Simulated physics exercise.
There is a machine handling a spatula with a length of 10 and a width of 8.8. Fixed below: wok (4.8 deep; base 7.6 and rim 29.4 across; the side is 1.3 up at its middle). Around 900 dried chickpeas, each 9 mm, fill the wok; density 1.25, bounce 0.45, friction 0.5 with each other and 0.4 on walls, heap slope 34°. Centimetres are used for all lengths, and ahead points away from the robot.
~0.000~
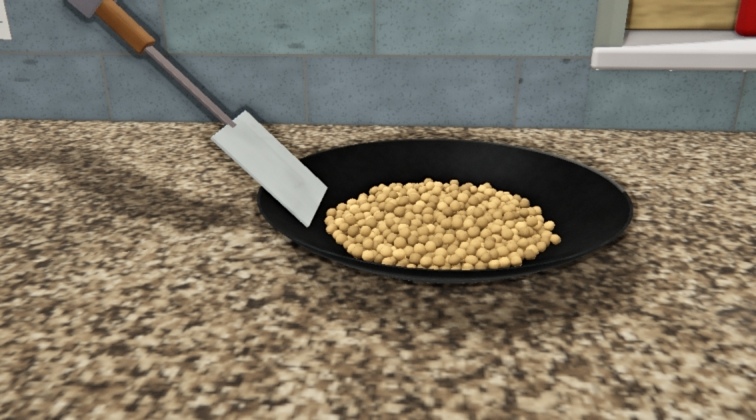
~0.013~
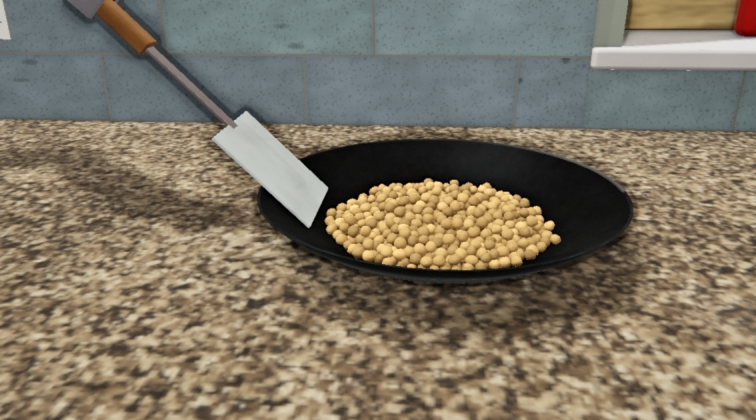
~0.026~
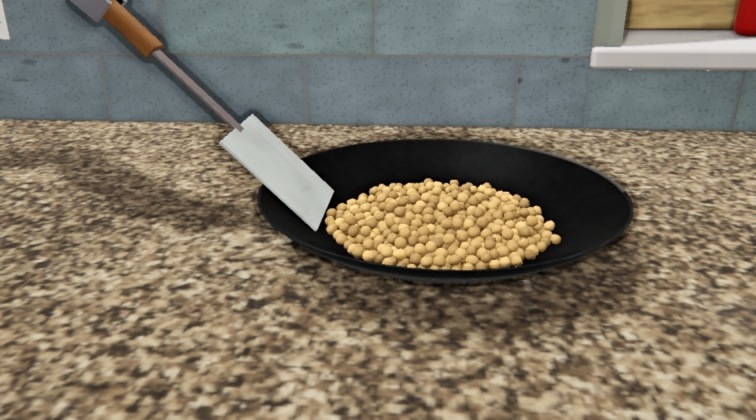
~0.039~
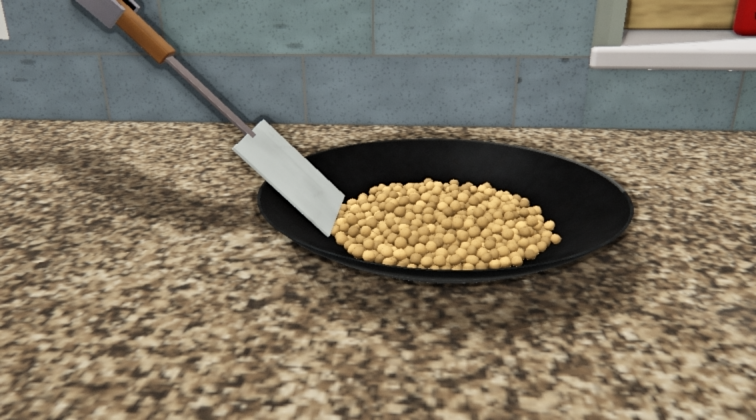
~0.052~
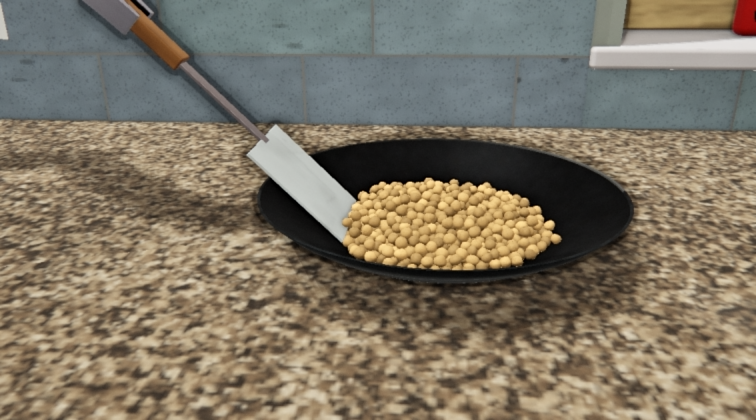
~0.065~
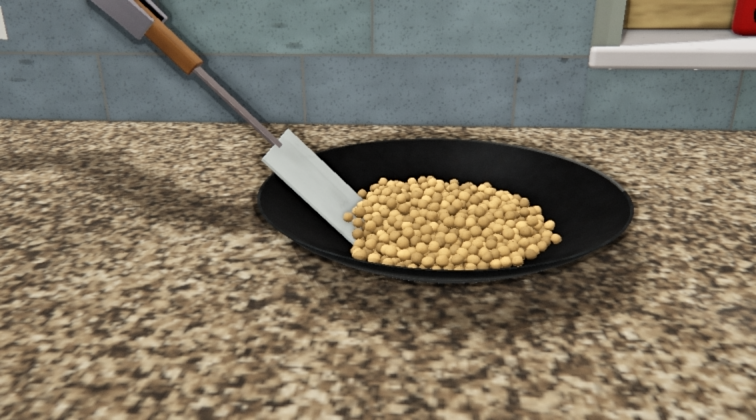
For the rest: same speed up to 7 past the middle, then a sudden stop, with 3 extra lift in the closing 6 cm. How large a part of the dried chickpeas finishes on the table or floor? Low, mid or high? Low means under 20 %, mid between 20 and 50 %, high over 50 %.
Low.
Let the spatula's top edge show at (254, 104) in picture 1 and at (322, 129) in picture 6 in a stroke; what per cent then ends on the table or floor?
Near 30 in a hundred.
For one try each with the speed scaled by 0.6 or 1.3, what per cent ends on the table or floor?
About 0 and 25 per cent.
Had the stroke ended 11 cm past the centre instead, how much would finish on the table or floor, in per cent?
Near 35 per cent.
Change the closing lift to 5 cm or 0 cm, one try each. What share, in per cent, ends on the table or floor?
Result, in order: Approx. 15 % and 10 %.
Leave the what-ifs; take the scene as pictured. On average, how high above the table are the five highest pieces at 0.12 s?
5 cm or so.
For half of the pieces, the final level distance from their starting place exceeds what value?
Distance: Around 5 cm.
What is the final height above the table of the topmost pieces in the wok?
5.5 cm.
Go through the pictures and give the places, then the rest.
In the first picture, spatula top edge at (229, 123), sloping 45°; upper third of the load around (440, 211), from x 330 to 555, top at y 185; 900 in the wok.
In the second picture, spatula top edge at (230, 124), sloping 45°; upper third of the load around (440, 211), from x 330 to 555, top at y 185.
In the third picture, spatula top edge at (237, 127), sloping 45°; upper third of the load around (440, 211), from x 330 to 555, top at y 185.
In the fourth picture, spatula top edge at (249, 133), sloping 45°; upper third of the load around (440, 211), from x 330 to 555, top at y 185.
In the fifth picture, spatula top edge at (262, 139), sloping 45°; upper third of the load around (437, 210), from x 335 to 555, top at y 185.
In the sixth picture, spatula top edge at (276, 143), sloping 45°; upper third of the load around (434, 209), from x 335 to 555, top at y 180; 900 in the wok.
After 0.12 s, sloping 45°, highest piece 5 above the table; 900 in the wok.
After 0.18 s, sloping 45°, highest piece 6 above the table; 900 in the wok.
After 0.41 s, sloping 45°, highest piece 6 above the table; 803 in the wok, 77 on the table or floor, 20 on the blade or in flight.
After 1.46 s, sloping 45°, highest piece 5 above the table; 800 in the wok, 100 on the table or floor.
At rest, 800 in the wok, 100 on the table or floor. That is 11 % on the table or floor.
